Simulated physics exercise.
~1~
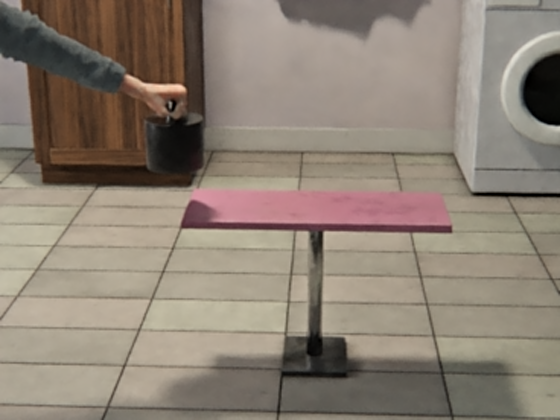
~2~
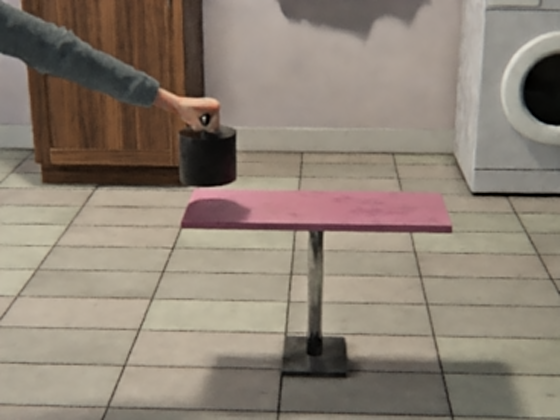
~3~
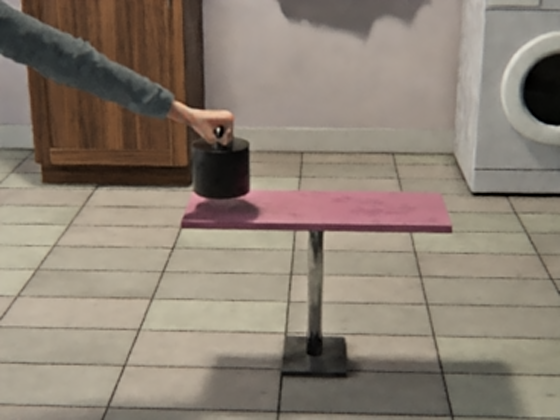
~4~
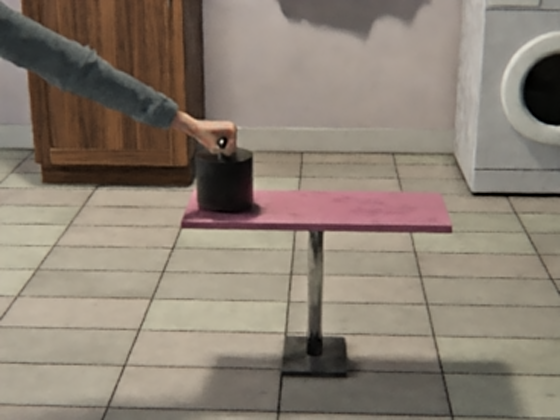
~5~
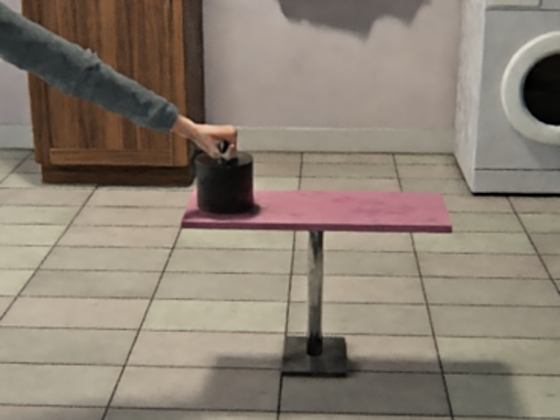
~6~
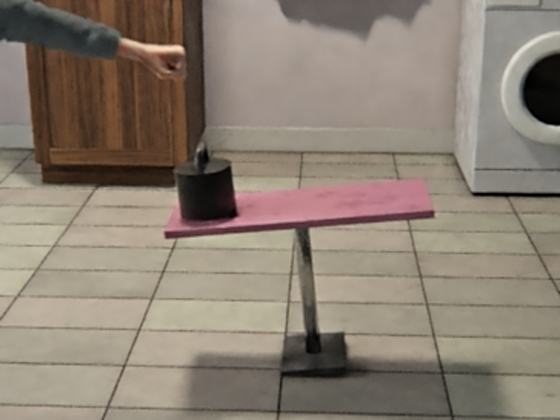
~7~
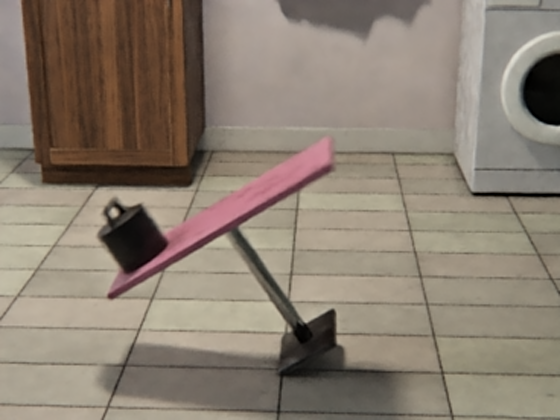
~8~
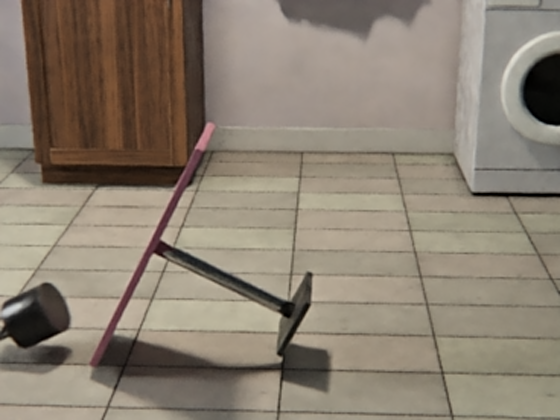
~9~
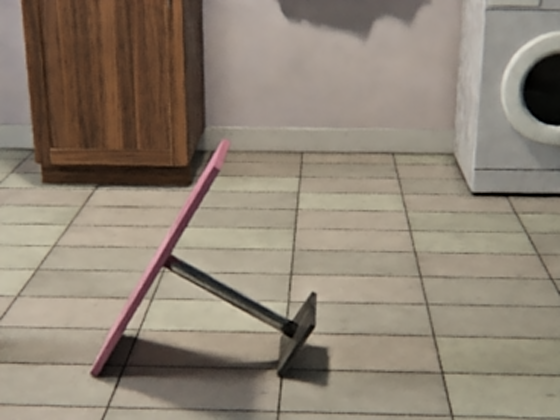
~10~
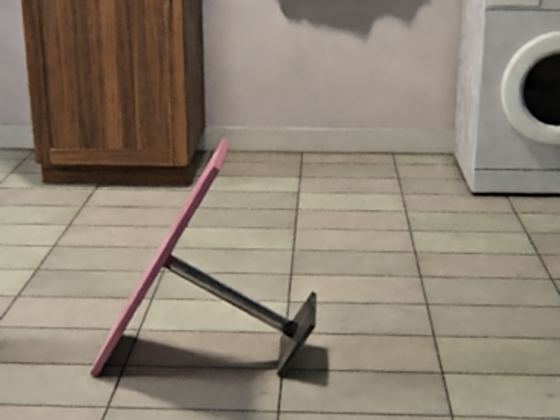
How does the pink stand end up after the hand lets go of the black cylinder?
The pink stand tips over to the left, its foot no longer flat on the floor, and comes to rest leaning on the edge of its top.
